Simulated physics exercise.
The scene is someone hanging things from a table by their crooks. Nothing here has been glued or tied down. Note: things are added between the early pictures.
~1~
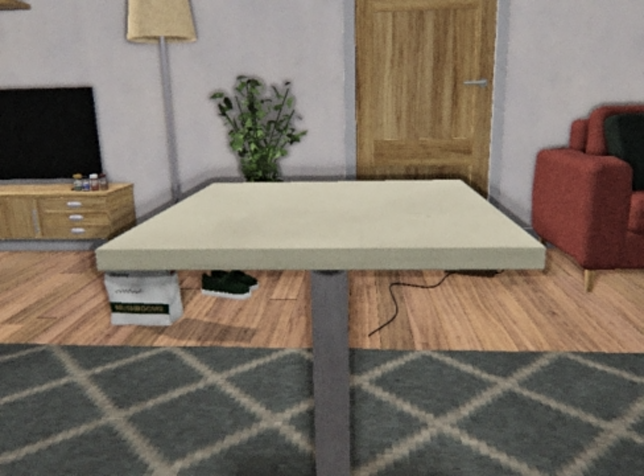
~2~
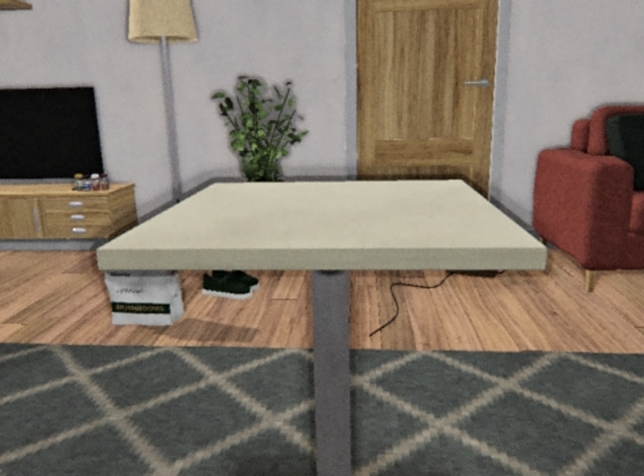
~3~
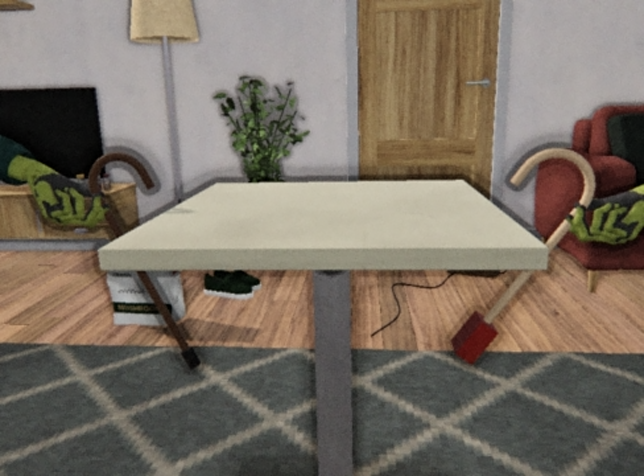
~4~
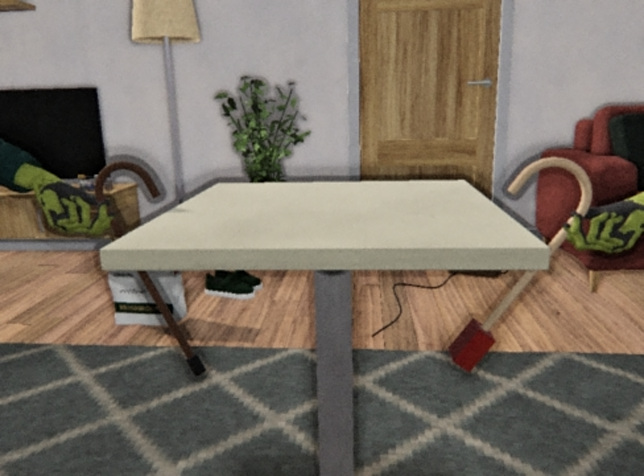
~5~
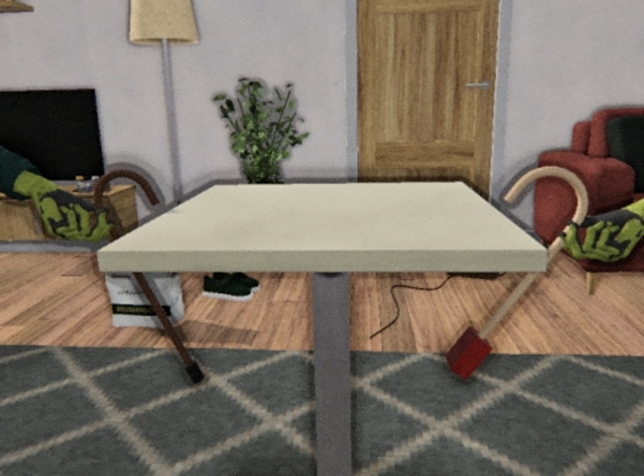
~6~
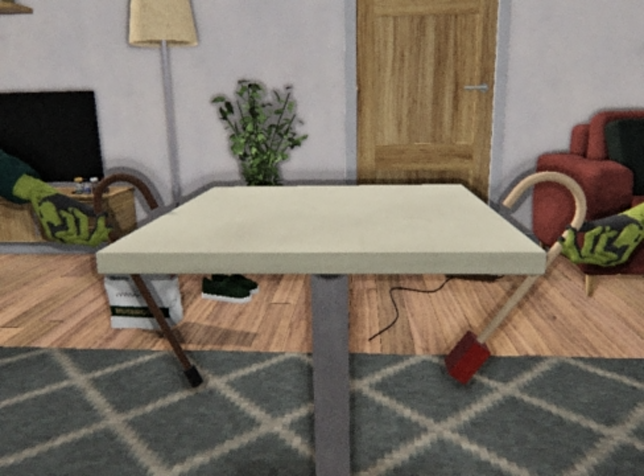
To begin with, a pale table stands alone on a patterned rug in a living room. Then two gloved hands appear, the left one holding a brown cane and the right one a crook-handled tool with a red end, both slanting beside the table edges. The hands shift only slightly, still gripping both.
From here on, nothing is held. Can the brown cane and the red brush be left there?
The brown cane leaves the table, the red brush leaves the table.
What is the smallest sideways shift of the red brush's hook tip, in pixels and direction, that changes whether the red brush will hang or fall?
Shift it left by around 16 pixels.
Then, 0.28 s past the last view, brown cane in the air near (177, 411); red brush in the air near (491, 411).
Then, 0.44 s past the last view, brown cane in the air near (145, 449); red brush in the air.
Then, 0.56 s past the last view, brown cane in the air; red brush in the air.
Finally, the brown cane falls to the floor; the red brush falls to the floor.
